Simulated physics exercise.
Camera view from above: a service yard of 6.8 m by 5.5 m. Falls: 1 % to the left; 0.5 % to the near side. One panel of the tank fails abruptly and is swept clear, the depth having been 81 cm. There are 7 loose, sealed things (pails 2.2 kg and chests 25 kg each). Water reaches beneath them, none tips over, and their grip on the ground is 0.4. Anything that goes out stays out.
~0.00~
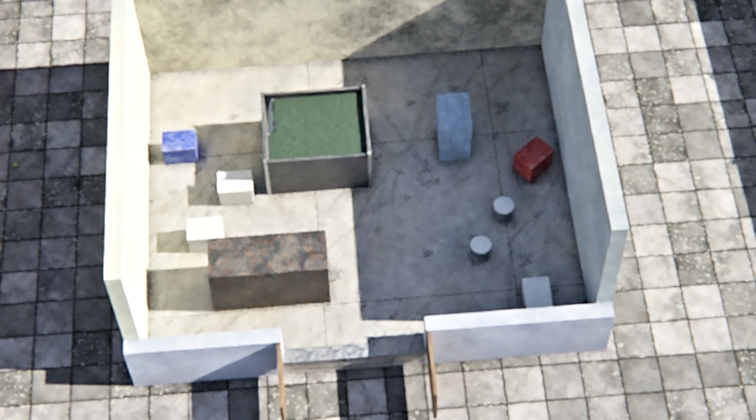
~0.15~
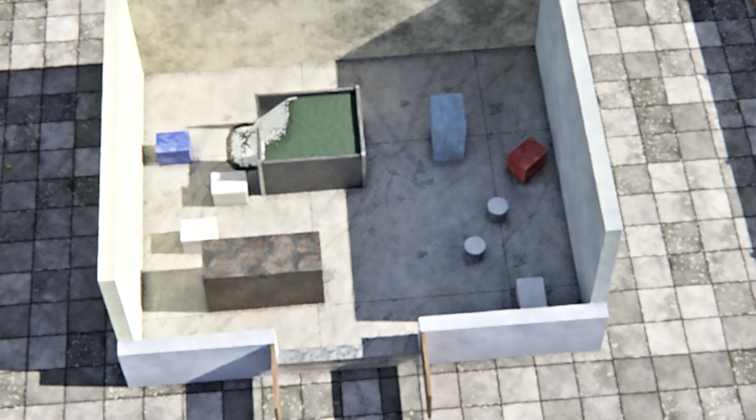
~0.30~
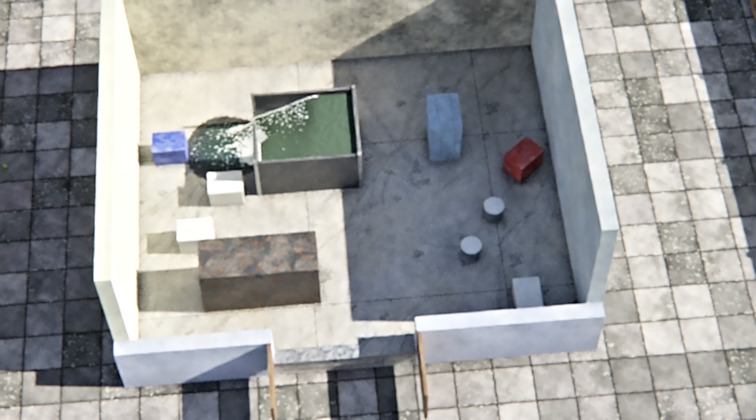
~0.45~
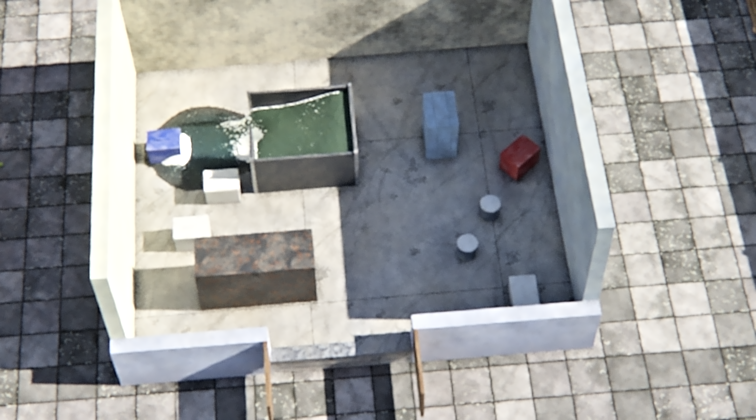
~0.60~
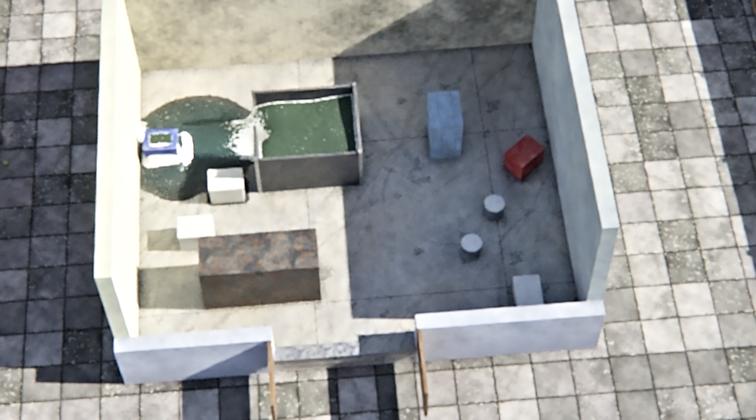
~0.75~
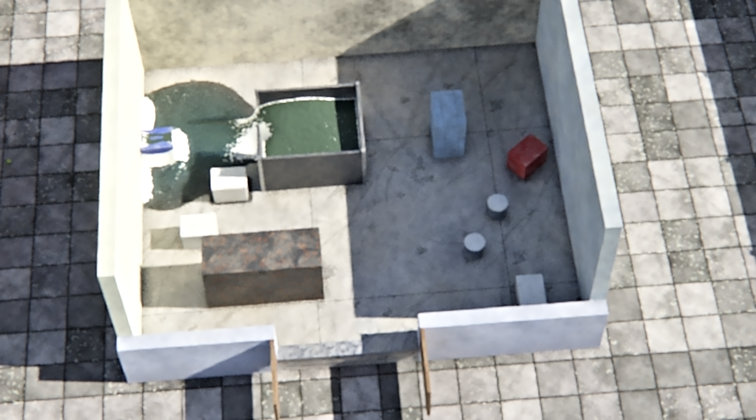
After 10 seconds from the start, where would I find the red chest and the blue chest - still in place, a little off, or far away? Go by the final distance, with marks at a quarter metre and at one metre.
Red chest - still in place; blue chest - far away.
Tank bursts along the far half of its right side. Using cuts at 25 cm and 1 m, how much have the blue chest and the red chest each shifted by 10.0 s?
In that case the blue chest does not really move while the red chest winds up well away.
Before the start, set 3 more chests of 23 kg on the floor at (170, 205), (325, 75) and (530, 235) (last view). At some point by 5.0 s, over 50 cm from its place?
Answers, first to last: Exceeding, exceeding, not exceeding.
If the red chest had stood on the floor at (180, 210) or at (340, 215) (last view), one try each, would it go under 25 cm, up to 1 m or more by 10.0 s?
At the first spot it shifts partway; at the second it keeps its position.
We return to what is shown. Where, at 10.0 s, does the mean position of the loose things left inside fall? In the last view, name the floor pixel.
The centre sits near (395, 240).
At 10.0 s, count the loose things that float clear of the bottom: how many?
Count: 2.
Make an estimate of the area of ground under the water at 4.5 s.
Flooded: Near 24 m2.
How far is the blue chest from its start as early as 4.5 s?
Close to 300 cm.
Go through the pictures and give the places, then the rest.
The red chest at (534, 152), on the bottom; the blue chest at (179, 140), on the bottom; water covers 2.0 m2; 0 of 7 have shifted, in the first picture.
The red chest at (528, 153), on the bottom; the blue chest at (173, 141), on the bottom; 2.5 m2 under water; 0 of 7 have shifted, in the second picture.
The red chest at (524, 153), on the bottom; the blue chest at (169, 141), on the bottom; 3.2 m2 under water; 0 of 7 have shifted, in the third picture.
The red chest at (521, 150) rests on the ground; the blue chest at (164, 139), on the bottom; water covers 4.2 m2; 0 of 7 have shifted, in the fourth picture.
The red chest at (525, 150) rests on the ground; the blue chest at (161, 139), on the bottom, 14 cm from its start; water covers 5.2 m2; 1 of 7 have shifted, in the fifth picture.
The red chest at (528, 150), on the bottom; the blue chest at (157, 138), on the bottom, 26 cm from its start; water covers 6.0 m2; 1 of 7 have shifted, in the sixth picture.
After 2.0 s the red chest is near (528, 150), 0.0 m from its start, aground; the blue chest is near (155, 144), 0.3 m from its start, afloat; 0 of 7 are out; 1 afloat.
After 4.5 s the red chest is near (528, 150), 0.0 m from its start, aground; the blue chest is near (170, 284), 2.8 m from its start, aground; 0 of 7 are out; 0 afloat.
After 7.0 s the red chest is near (528, 150), 0.0 m from its start, aground; the blue chest is near (200, 307), 3.3 m from its start, aground; 0 of 7 are out; 0 afloat.
After 10.0 s the red chest is near (528, 150), 0.0 m from its start, aground; the blue chest is near (269, 309), 3.7 m from its start, aground; 0 of 7 are out; 2 afloat.
